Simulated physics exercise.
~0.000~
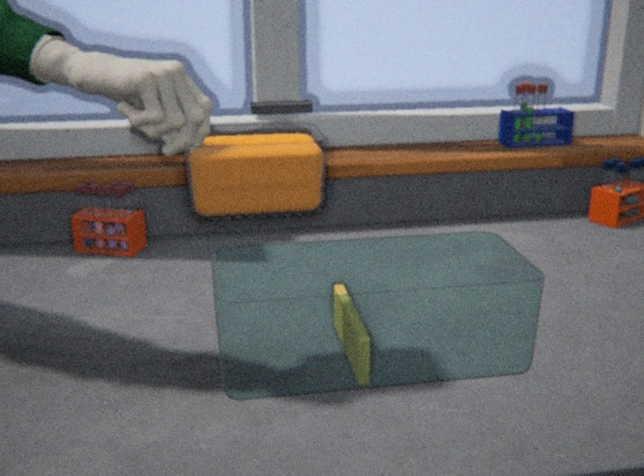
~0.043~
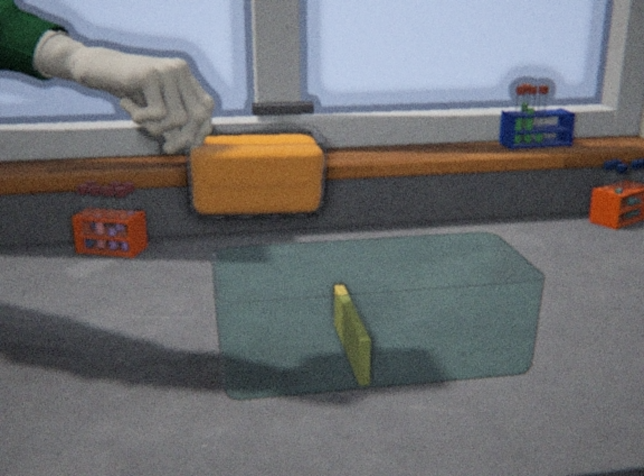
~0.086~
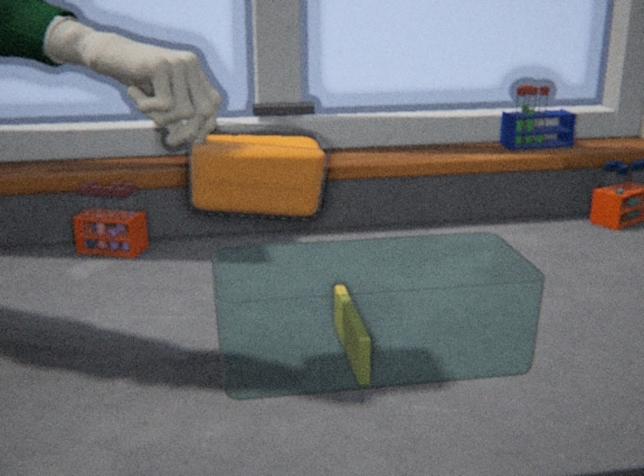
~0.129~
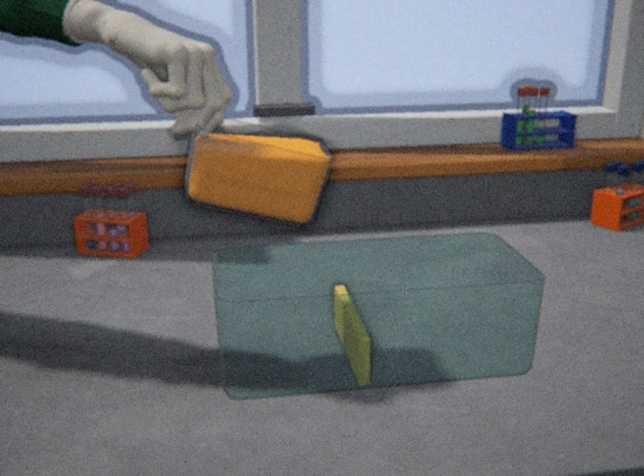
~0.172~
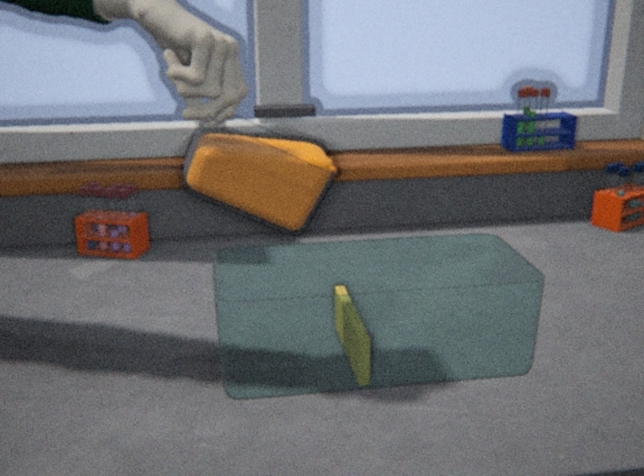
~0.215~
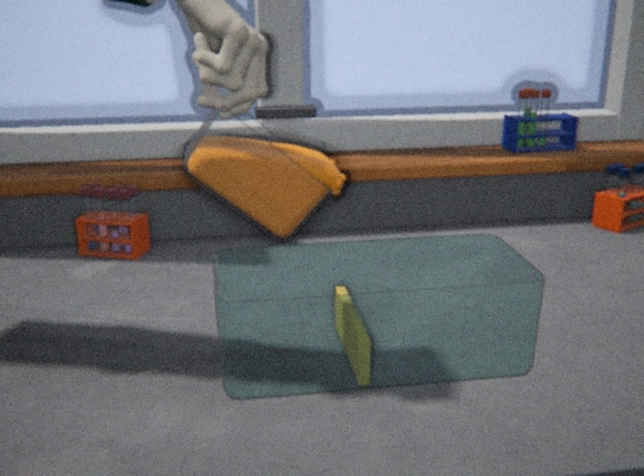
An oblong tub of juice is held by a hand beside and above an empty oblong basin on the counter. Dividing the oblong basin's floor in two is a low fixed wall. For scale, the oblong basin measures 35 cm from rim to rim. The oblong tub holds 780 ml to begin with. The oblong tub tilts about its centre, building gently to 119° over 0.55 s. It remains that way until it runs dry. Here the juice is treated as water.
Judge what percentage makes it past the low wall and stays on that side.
Some 54 per cent makes it over and stays.
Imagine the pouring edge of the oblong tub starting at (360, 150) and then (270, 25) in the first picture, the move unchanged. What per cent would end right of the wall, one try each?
Respectively 85 and 35 %.
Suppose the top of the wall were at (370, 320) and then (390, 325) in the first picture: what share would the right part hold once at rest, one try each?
Try 1: 35 %; try 2: 20 %.
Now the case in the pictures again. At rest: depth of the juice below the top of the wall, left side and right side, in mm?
Noted: Left near 40 mm, right near 42 mm.
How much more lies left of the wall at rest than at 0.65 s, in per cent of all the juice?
Around 2 per cent.
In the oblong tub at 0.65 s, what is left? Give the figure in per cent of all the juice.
Share remaining: Approx. 0 %.
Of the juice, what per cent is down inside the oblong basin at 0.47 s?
I'd estimate some 66 percent of the liquid.
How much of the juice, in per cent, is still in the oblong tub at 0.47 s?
Remaining: Near 10 % of the total.
Then, 0.47 s in, the tilt is 112° and 11 per cent is still to pour, 18 is left of the wall and 47 right of it.
Then, 0.65 s in, the tilt is 119° and 0 per cent is still to pour, 42 is left of the wall and 51 right of it.
Then, 0.84 s in, the tilt is 119° and 0 per cent is still to pour, 44 is left of the wall and 54 right of it.
Then, 1.05 s in, the tilt is 119° and 0 per cent is still to pour, 44 is left of the wall and 54 right of it.
Finally, 44 per cent lies left of the wall, 54 right of it and 2 outside.
